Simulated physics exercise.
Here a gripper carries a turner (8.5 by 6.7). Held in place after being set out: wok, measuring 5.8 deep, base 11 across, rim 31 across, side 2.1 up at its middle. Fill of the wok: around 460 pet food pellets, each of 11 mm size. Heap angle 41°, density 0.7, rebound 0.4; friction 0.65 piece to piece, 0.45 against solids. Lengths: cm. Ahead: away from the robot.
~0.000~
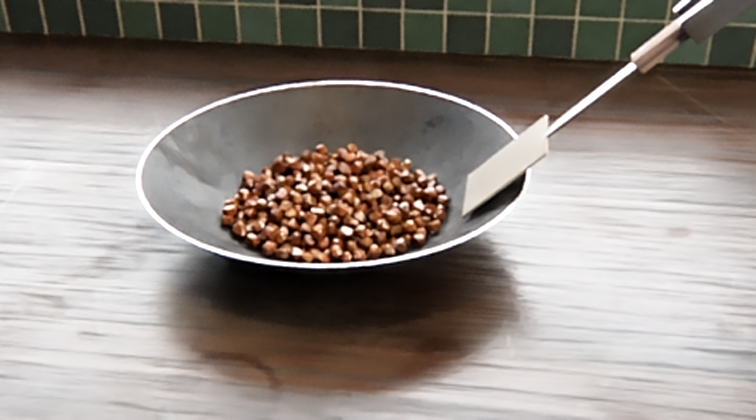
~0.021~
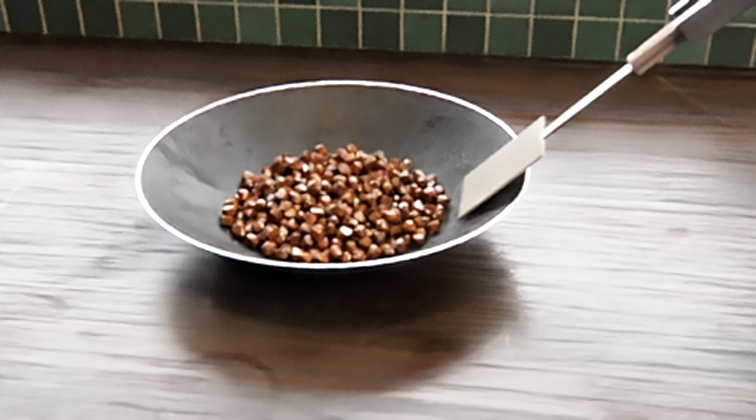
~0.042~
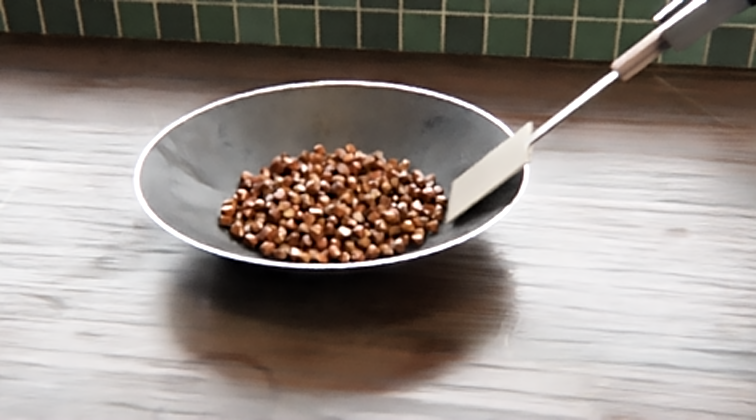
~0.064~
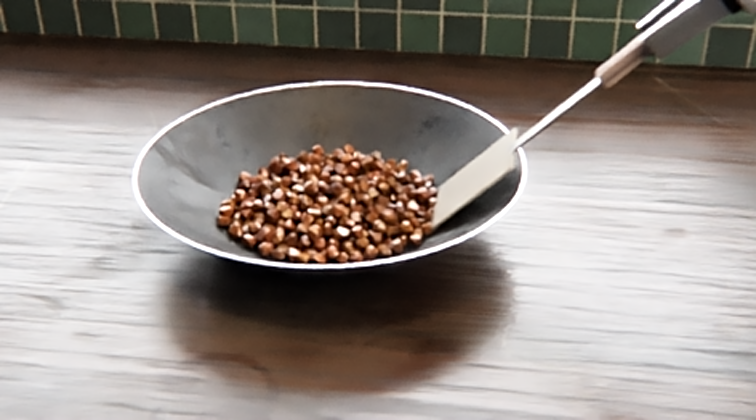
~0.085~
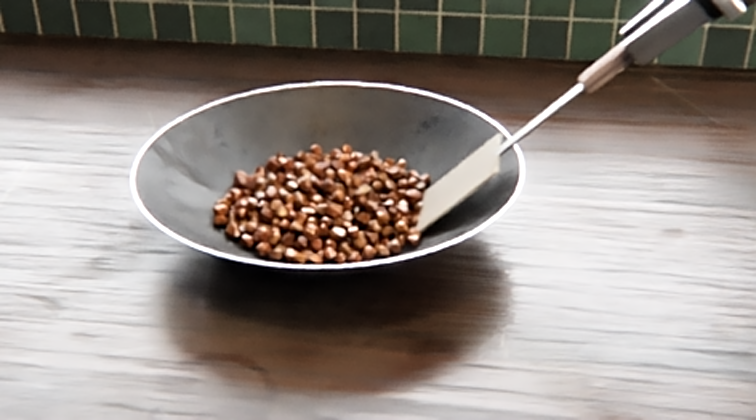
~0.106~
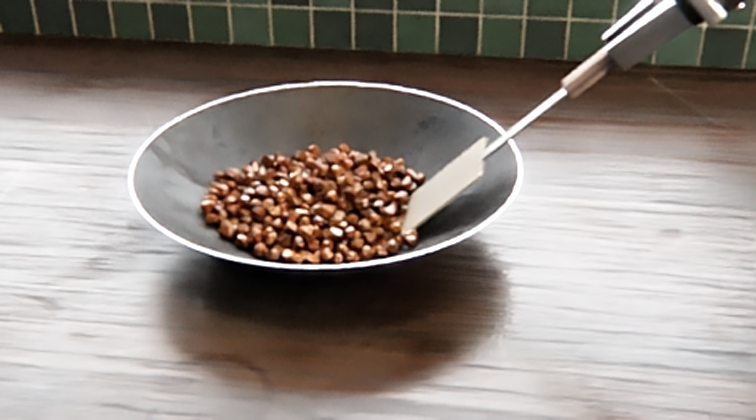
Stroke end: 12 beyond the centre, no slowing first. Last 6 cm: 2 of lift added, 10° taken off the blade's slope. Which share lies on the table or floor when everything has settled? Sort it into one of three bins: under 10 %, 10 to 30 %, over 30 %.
Bin: 10 to 30 %.
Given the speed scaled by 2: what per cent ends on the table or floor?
Some 40 per cent.
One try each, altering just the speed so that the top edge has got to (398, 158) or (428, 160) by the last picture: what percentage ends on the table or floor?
Close to 40 per cent in the first try and close to 40 per cent in the second.
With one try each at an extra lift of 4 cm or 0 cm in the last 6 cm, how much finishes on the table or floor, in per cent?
15 and 20 per cent.
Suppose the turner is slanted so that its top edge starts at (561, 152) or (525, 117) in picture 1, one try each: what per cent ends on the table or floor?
Some 20 per cent, then some 25 per cent.
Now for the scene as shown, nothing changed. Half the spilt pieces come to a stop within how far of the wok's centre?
About 20 centimetres.
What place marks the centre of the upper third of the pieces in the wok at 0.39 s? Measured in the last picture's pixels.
Around (193, 153).
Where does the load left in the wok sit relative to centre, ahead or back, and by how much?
Ahead of centre, roughly 4.5 centimetres.
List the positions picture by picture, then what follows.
In the first picture, turner top edge at (547, 134), sloping 45°; upper third of the load around (334, 198), from x 230 to 440, top at y 150; 459 in the wok.
In the second picture, turner top edge at (543, 135), sloping 45°; upper third of the load around (333, 198), from x 225 to 440, top at y 150.
In the third picture, turner top edge at (530, 141), sloping 45°; upper third of the load around (332, 198), from x 225 to 440, top at y 150.
In the fourth picture, turner top edge at (514, 147), sloping 45°; upper third of the load around (330, 199), from x 225 to 435, top at y 150.
In the fifth picture, turner top edge at (499, 152), sloping 45°; upper third of the load around (325, 193), from x 220 to 425, top at y 150.
In the sixth picture, turner top edge at (483, 156), sloping 45°; upper third of the load around (307, 192), from x 210 to 420, top at y 150; 459 in the wok.
By 0.25 s, sloping 45°, highest piece 6 above the table; 459 in the wok.
By 0.39 s, sloping 43°, highest piece 8 above the table; 452 in the wok, 1 on the table or floor, 6 on the blade or in flight.
By 0.67 s, sloping 35°, highest piece 7 above the table; 360 in the wok, 96 on the table or floor, 3 on the blade or in flight.
By 1.72 s, sloping 35°, highest piece 6 above the table; 359 in the wok, 100 on the table or floor.
Final count, 359 in the wok, 100 on the table or floor. That is 22 % on the table or floor.
